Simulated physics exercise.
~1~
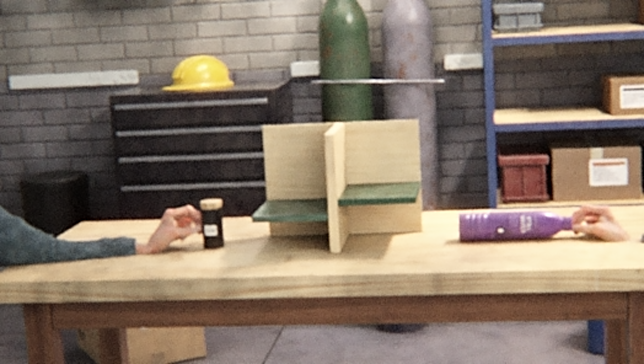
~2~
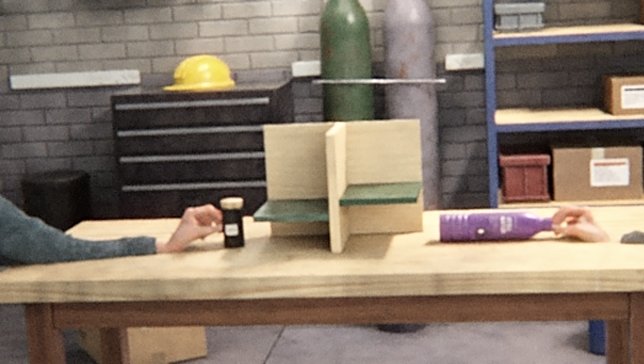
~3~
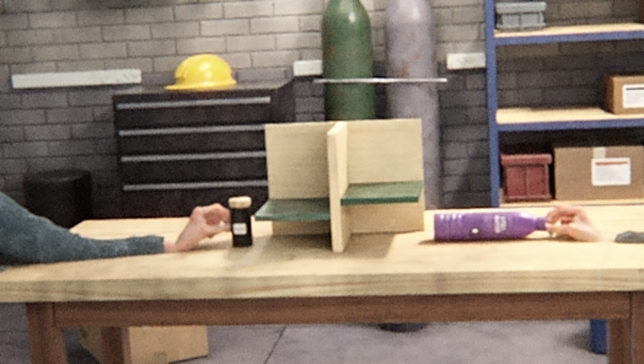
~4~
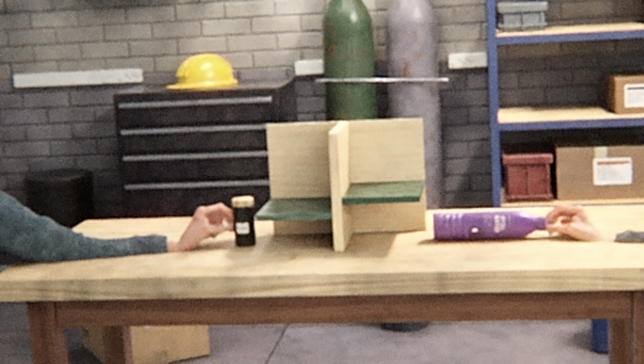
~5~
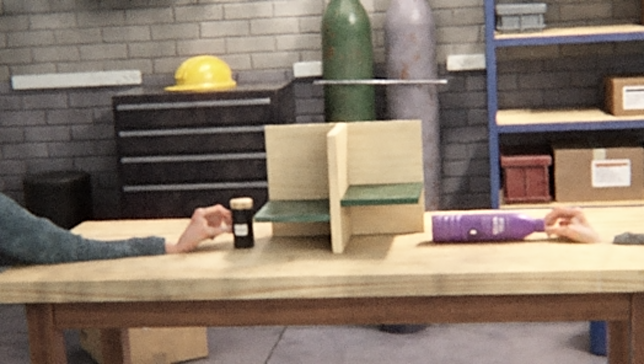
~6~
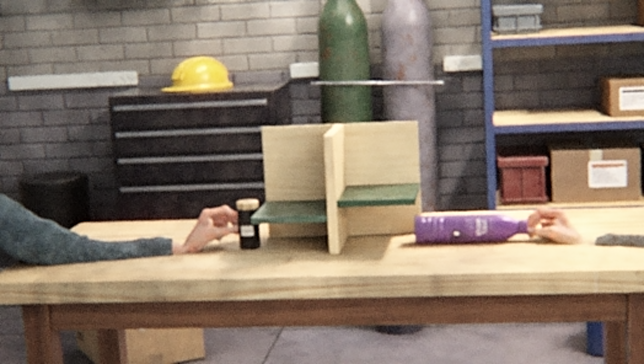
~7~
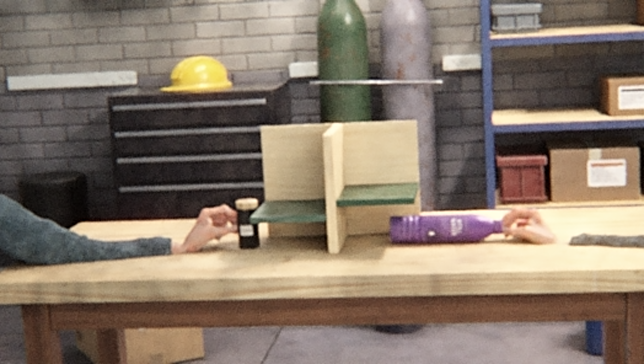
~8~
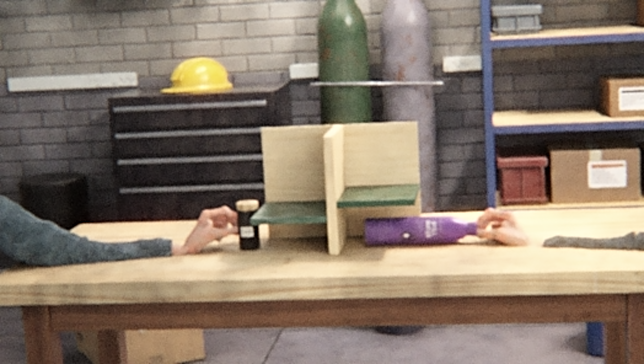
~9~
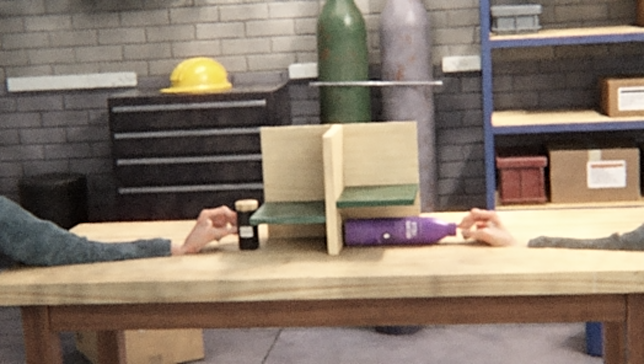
At first, a hand on the left holds an upright black shaker on a wooden workbench, while a hand on the right grips a purple bottle lying on its side. Between them stands a low wooden rack with a green shelf on each side of an upright divider. The hands push both items inward, then pause briefly. The shaker edges up to the left shelf and stops at its edge, still upright. Meanwhile, the bottle keeps sliding left and passes beneath the right shelf. Finally, the bottle lies under that shelf near the divider, while the shaker remains outside.
